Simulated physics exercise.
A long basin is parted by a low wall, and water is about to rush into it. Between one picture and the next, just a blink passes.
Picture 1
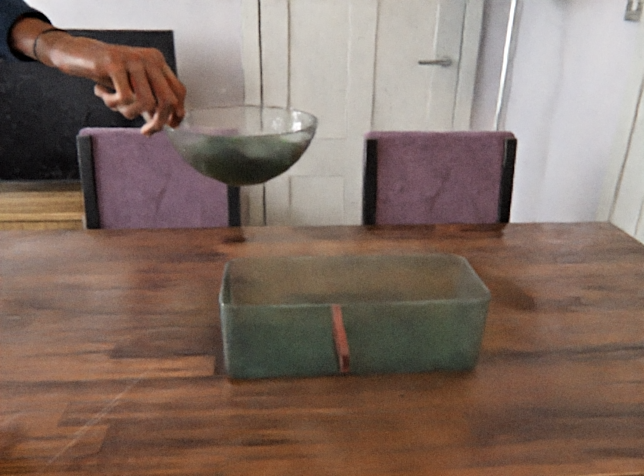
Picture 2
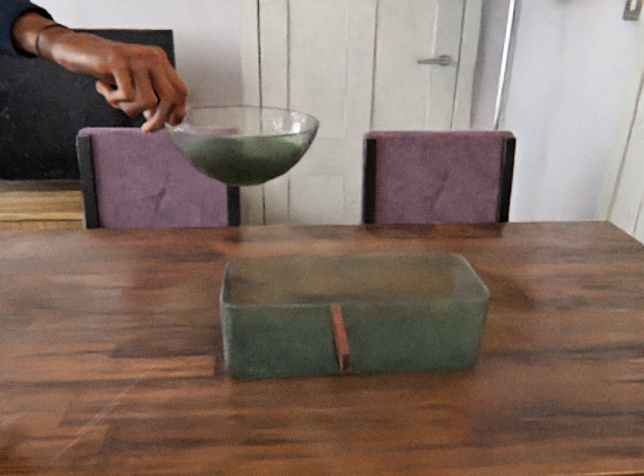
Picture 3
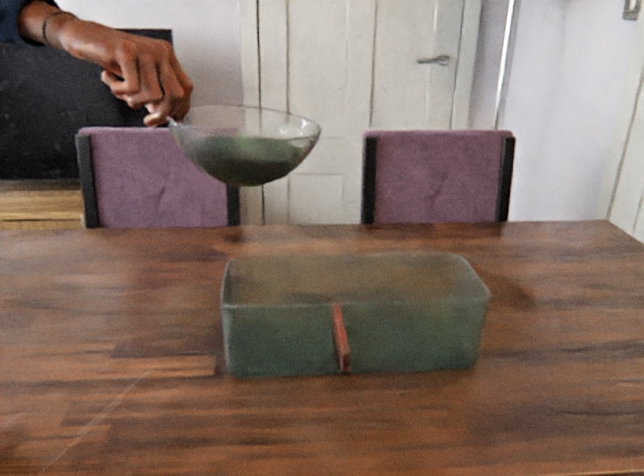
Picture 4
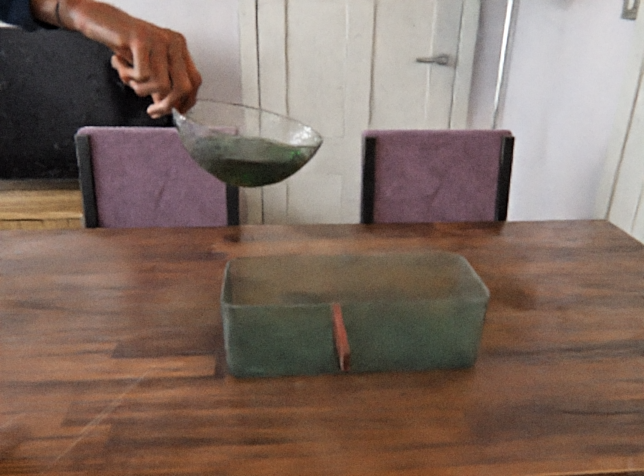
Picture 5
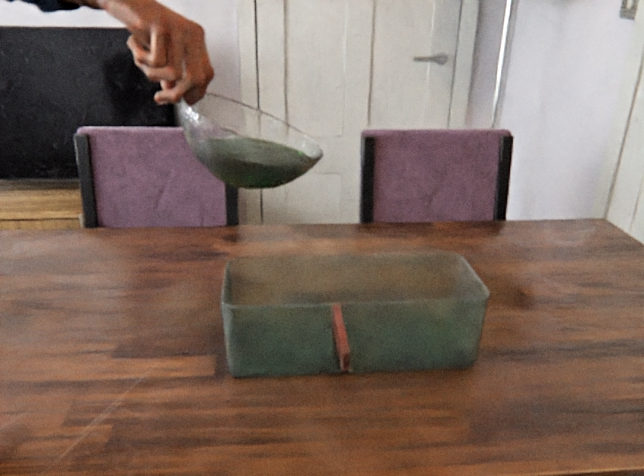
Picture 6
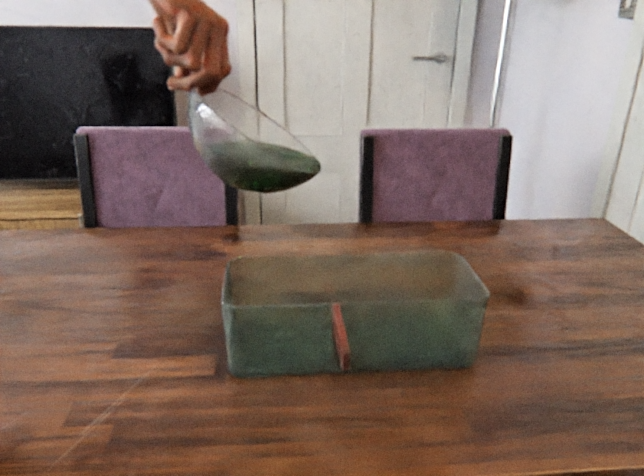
To begin with, a hand holds a clear glass bowl of dark greenish liquid level above a long basin on a wooden table. The hand then lifts its side and tilts the bowl rightward, gradually at first, until it leans steeply, the liquid gathering toward the lowered right rim.
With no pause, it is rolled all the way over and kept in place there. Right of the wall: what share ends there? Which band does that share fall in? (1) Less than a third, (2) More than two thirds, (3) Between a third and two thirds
Option 3: Between a third and two thirds.
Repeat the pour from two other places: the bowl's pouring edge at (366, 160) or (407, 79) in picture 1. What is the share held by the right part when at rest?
Close to 80 % for the first start and close to 70 % for the second.
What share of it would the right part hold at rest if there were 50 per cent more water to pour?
About 60 percent.
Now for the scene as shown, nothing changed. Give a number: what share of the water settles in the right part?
It comes to 60 per cent or so.
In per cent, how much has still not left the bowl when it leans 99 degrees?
Amount still in: Approx. 0 %.
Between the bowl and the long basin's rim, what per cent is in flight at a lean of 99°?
Share: Approx. 40 %.
A moment on, the bowl is tipped on its side and 1 per cent is still to pour, 10 is left of the wall and 48 right of it.
Next, the bowl is tipped right over and 0 per cent is still to pour, 37 is left of the wall and 59 right of it.
Then the bowl is tipped right over and 0 per cent is still to pour, 36 is left of the wall and 60 right of it.
Later the bowl is tipped right over and 0 per cent is still to pour, 36 is left of the wall and 60 right of it.
In the end 36 per cent lies left of the wall, 60 right of it and 4 outside.
